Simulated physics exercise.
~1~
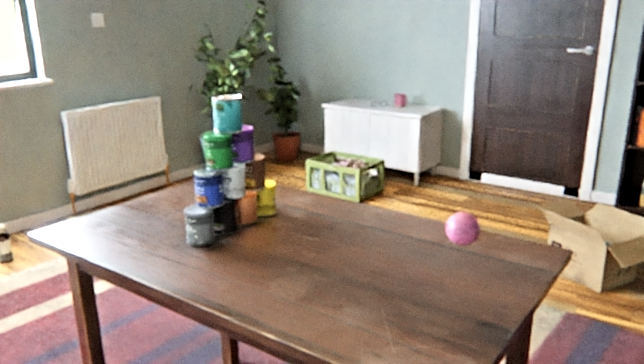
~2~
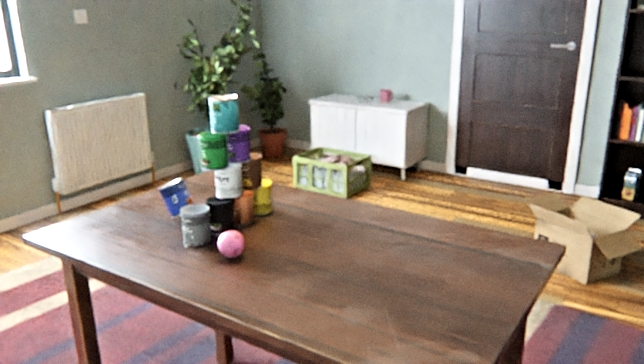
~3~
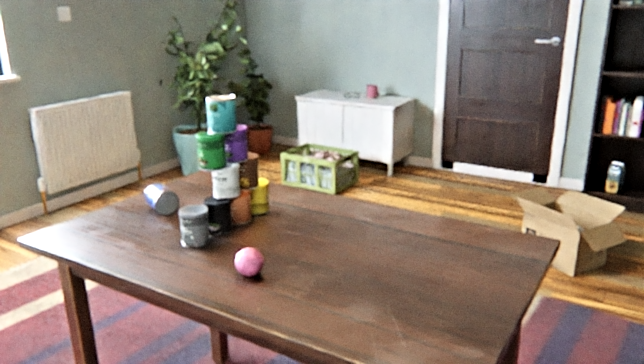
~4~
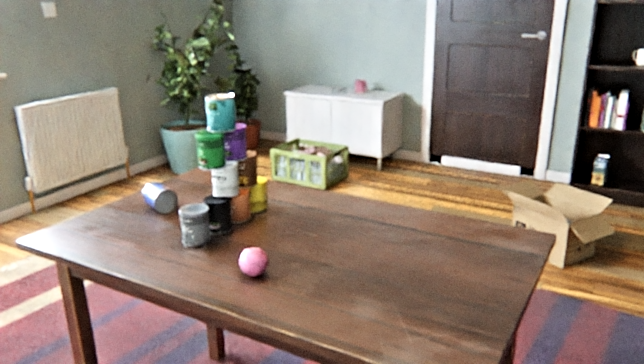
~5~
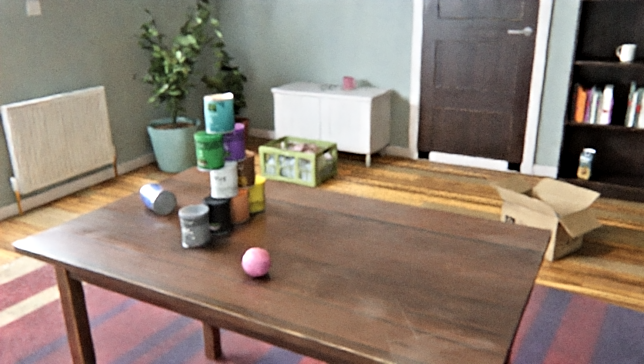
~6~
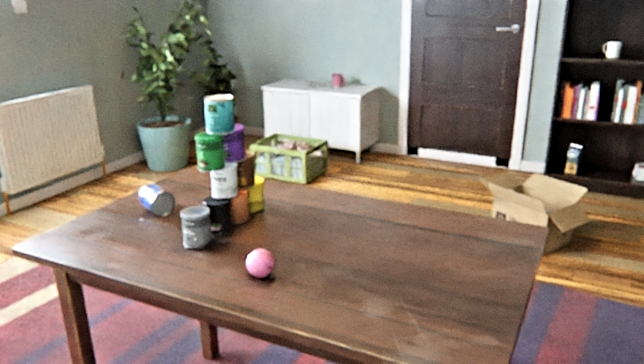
The video shows a pink ball flying in over a wooden table towards a stack of colourful tins. The blue tin tips over to the left and ends on its side, while the ball comes back slightly and rests near the still-standing stack.
